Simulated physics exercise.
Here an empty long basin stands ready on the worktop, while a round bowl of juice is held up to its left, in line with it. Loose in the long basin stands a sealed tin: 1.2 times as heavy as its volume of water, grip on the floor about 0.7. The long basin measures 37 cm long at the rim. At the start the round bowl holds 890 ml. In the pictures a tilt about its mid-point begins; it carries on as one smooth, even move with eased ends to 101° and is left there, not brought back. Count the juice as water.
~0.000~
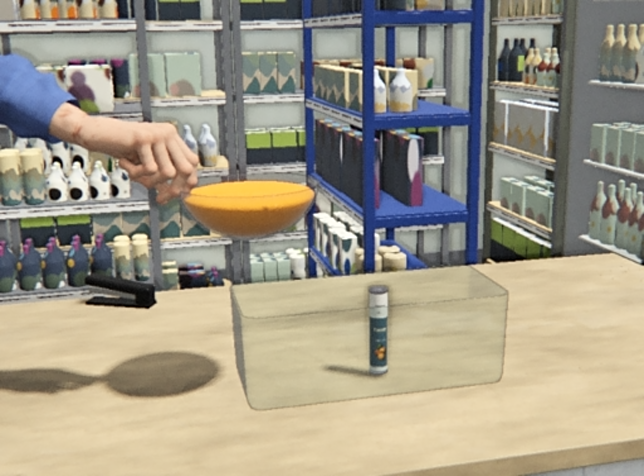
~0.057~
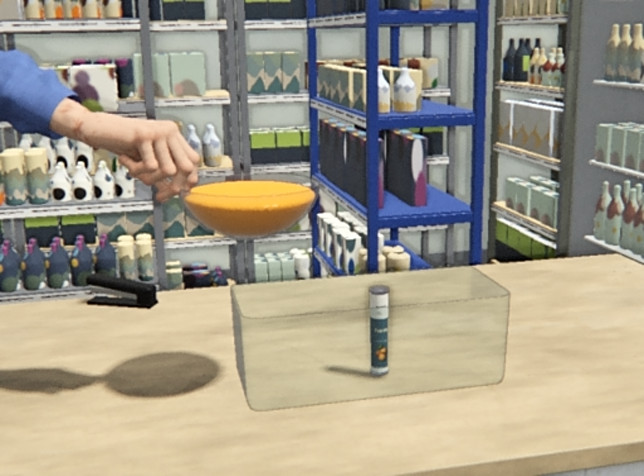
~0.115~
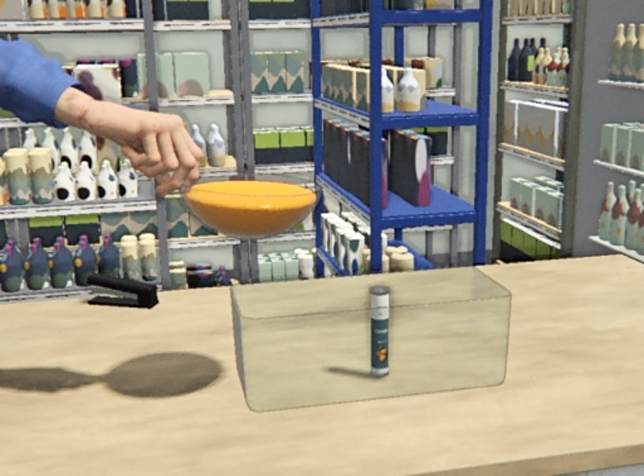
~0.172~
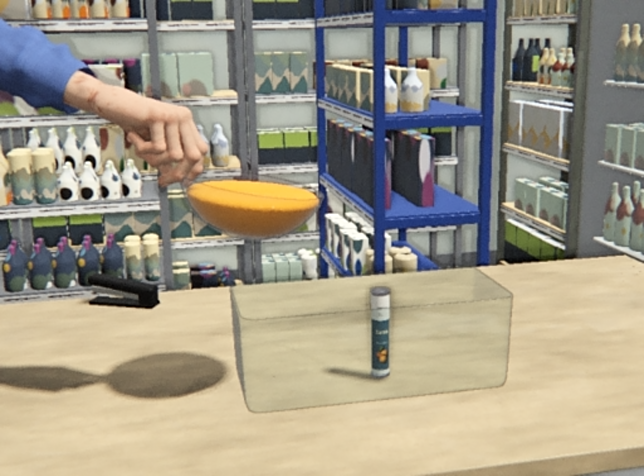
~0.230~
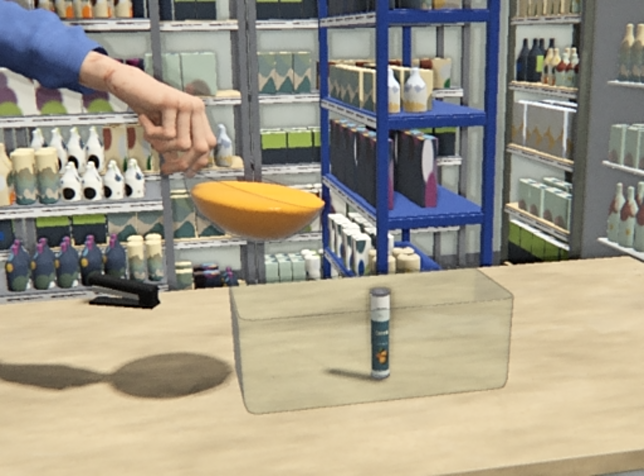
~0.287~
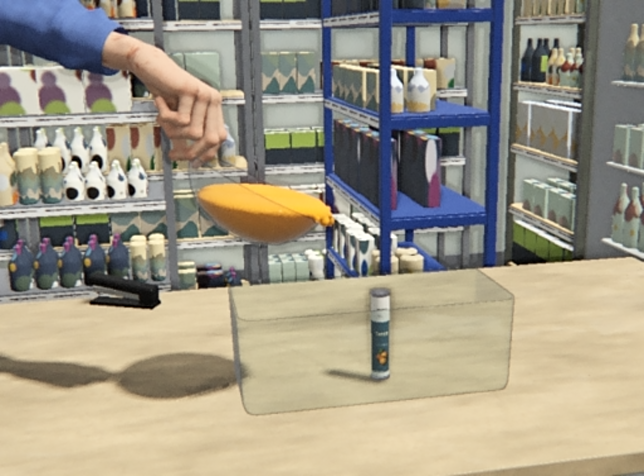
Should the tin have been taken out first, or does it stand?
It tilts over.
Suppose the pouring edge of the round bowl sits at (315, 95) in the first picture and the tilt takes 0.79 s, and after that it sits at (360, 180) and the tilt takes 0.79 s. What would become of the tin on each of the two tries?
The tin stays vertical the first time and stays vertical the second time.
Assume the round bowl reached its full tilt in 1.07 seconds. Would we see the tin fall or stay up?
Then the tin tumbles.
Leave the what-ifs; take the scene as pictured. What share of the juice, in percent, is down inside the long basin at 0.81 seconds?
Roughly 98 per cent.
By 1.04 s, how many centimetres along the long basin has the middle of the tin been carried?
I'd put it at around 8 centimetres.
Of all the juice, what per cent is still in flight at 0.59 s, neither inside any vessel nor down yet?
Roughly 24 %.
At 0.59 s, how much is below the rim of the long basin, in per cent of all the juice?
Fraction in basin: Approx. 70%.
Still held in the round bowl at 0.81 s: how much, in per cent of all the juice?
Near 0 percent, more or less.
Then, 0.59 s in, the tilt is 86° and 7 per cent is still to pour; the tin leans 4°.
Then, 0.81 s in, the tilt is 101° and 0 per cent is still to pour; the tin leans 48°.
Then, 1.04 s in, the tilt is 101° and 0 per cent is still to pour; the tin lies on its side.
Then, 1.29 s in, the tilt is 101° and 0 per cent is still to pour; the tin lies on its side.
Finally, the tin lies on its side.
